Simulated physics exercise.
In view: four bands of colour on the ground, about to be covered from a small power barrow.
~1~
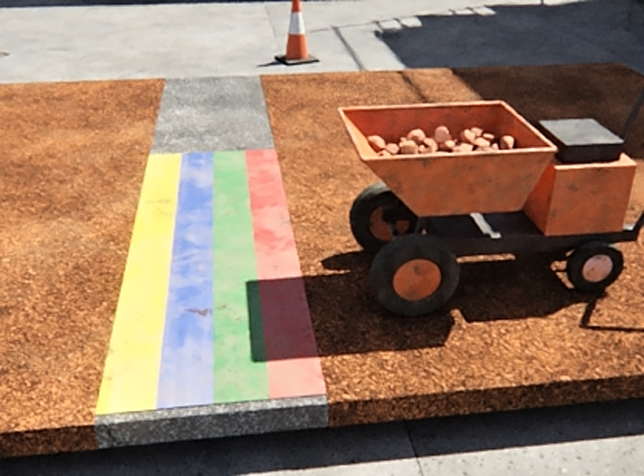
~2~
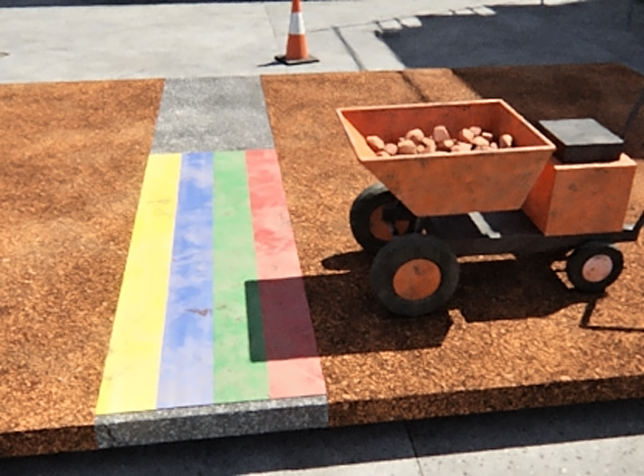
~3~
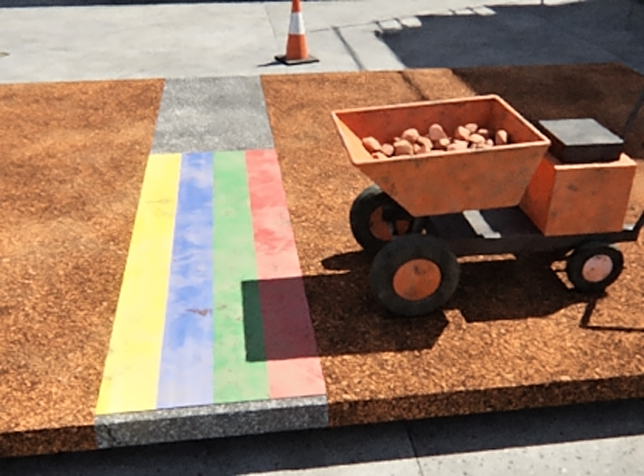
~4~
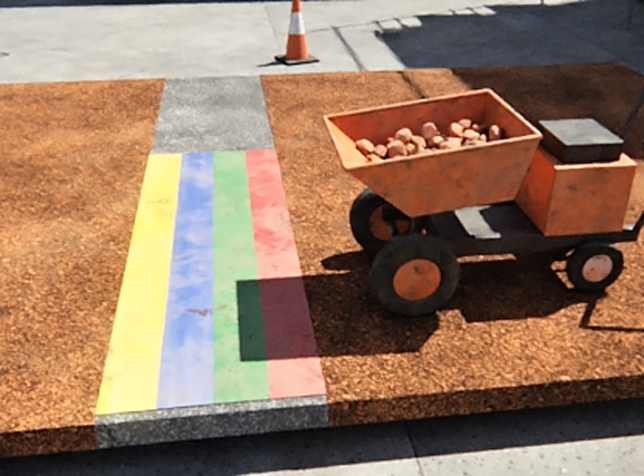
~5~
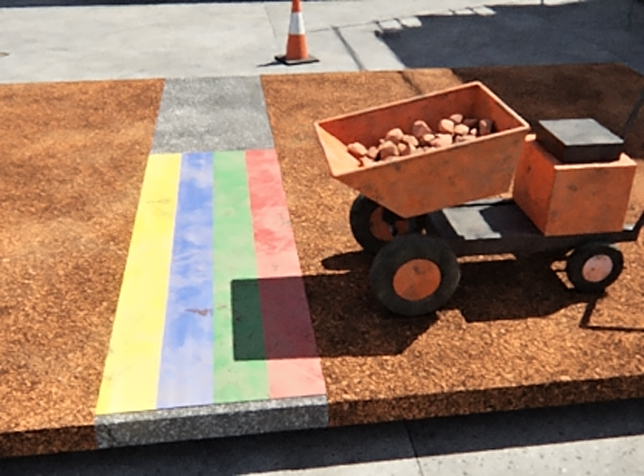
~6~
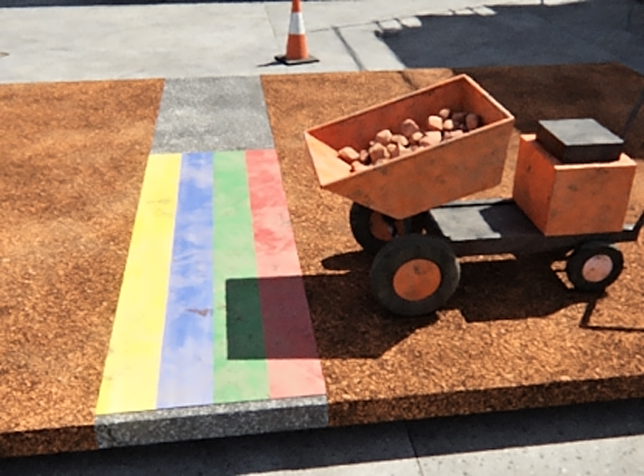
An orange barrow loaded with lumps of rubble stood to the right of yellow, blue, green and red strips, and its skip slid a little left, tilting gradually until its left lip was clearly lower.
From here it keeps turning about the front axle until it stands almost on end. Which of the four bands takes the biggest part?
Most covered: The green band.
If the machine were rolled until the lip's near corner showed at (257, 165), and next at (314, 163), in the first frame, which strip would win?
One: The yellow strip. Two: The strip in blue.
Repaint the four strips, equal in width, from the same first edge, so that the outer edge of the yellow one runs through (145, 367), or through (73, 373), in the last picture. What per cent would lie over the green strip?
First some 30, then 40 per cent.
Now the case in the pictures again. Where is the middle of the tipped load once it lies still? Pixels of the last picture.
Around (225, 288).
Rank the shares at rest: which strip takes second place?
It is the strip in blue.
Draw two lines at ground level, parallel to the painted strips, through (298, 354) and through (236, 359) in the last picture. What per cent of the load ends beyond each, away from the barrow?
Roughly 70 per cent, and 40 per cent.
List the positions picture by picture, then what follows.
The first picture shows lip of the skip at (363, 160), level; top of the load at (462, 154), lumps of rubble; red strip at (291, 350); green strip at (239, 354); blue strip at (187, 359); yellow strip at (133, 363).
The second picture shows lip of the skip at (361, 161), level; top of the load at (446, 146).
The third picture shows lip of the skip at (355, 164), tipped barely; top of the load at (442, 145).
The fourth picture shows lip of the skip at (346, 169), tipped a little; top of the load at (466, 150).
The fifth picture shows lip of the skip at (335, 177), tipped a little; top of the load at (457, 147).
The sixth picture shows lip of the skip at (322, 187), tipped clearly; top of the load at (453, 145); red strip at (291, 350); green strip at (239, 354); blue strip at (187, 359); yellow strip at (133, 363).
Soon after the last picture, skip tipped steeply; all in the skip.
A little later, skip tipped steeply; most in the skip; a stray few over the red strip; a small part over the green strip; a stray few over the blue strip.
Later still, skip tipped right over; about a quarter in the skip; a small part over the red strip; about a third over the green strip; about a quarter over the blue strip; a stray few over the yellow strip; a stray few off the paint.
At rest, skip tipped right over; about a quarter in the skip; a small part over the red strip; about a third over the green strip; about a quarter over the blue strip; a stray few over the yellow strip; a stray few off the paint.
